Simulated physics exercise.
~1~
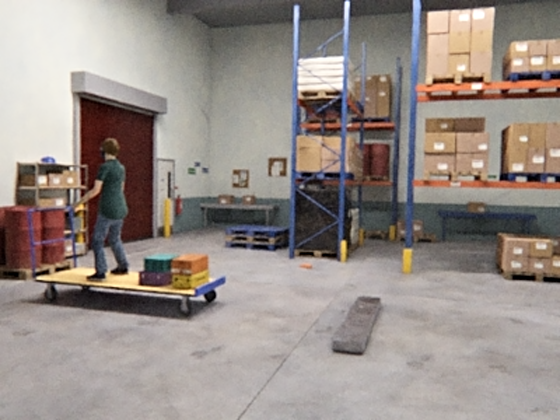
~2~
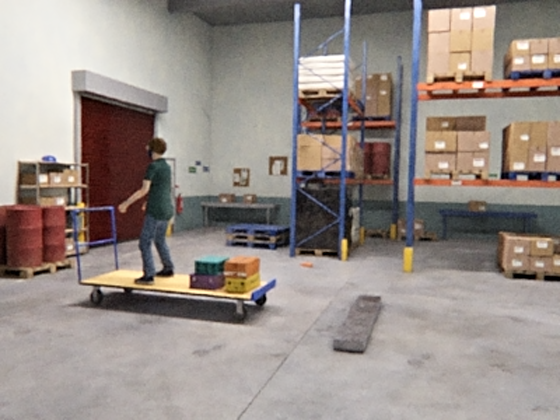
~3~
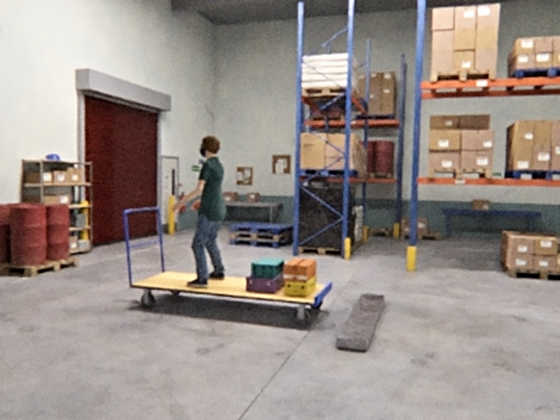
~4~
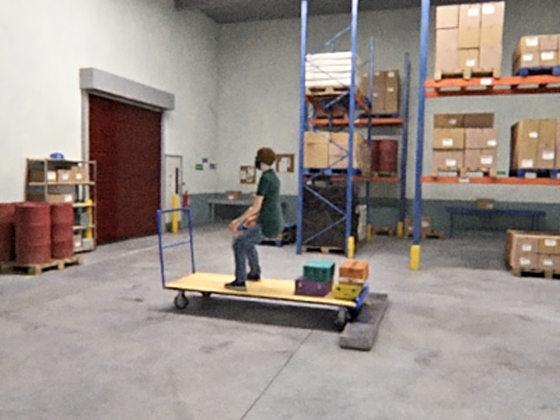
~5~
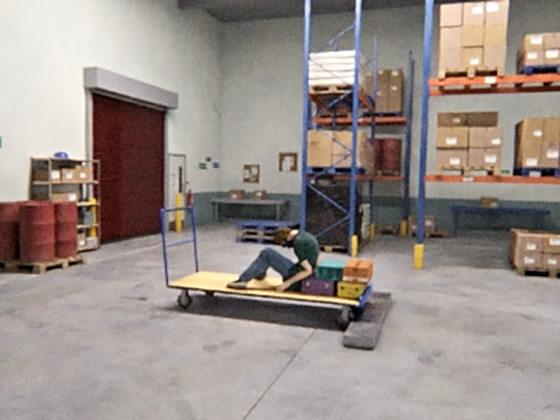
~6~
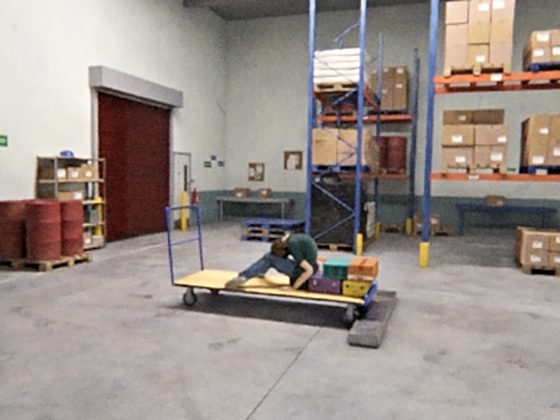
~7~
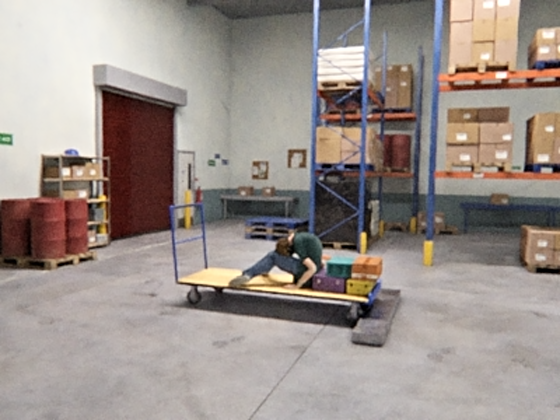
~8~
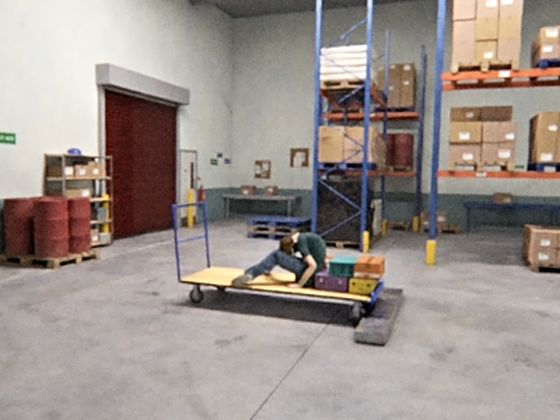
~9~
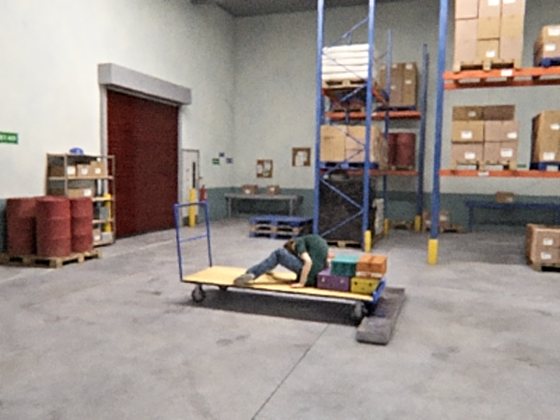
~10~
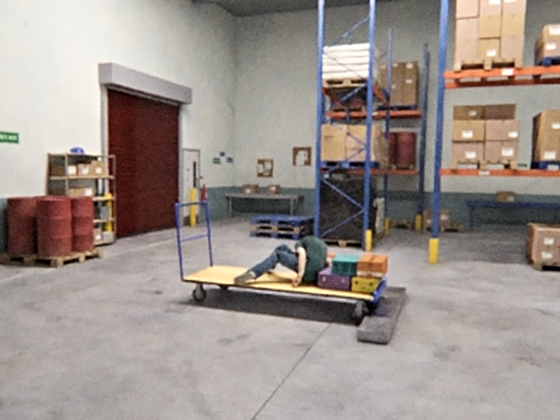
The footage shows a person standing on a flat trolley as it rolls right through a warehouse and stops against a beam on the floor; the person drops onto the deck and slumps against the colourful crates, which all stay aboard, the orange one included.
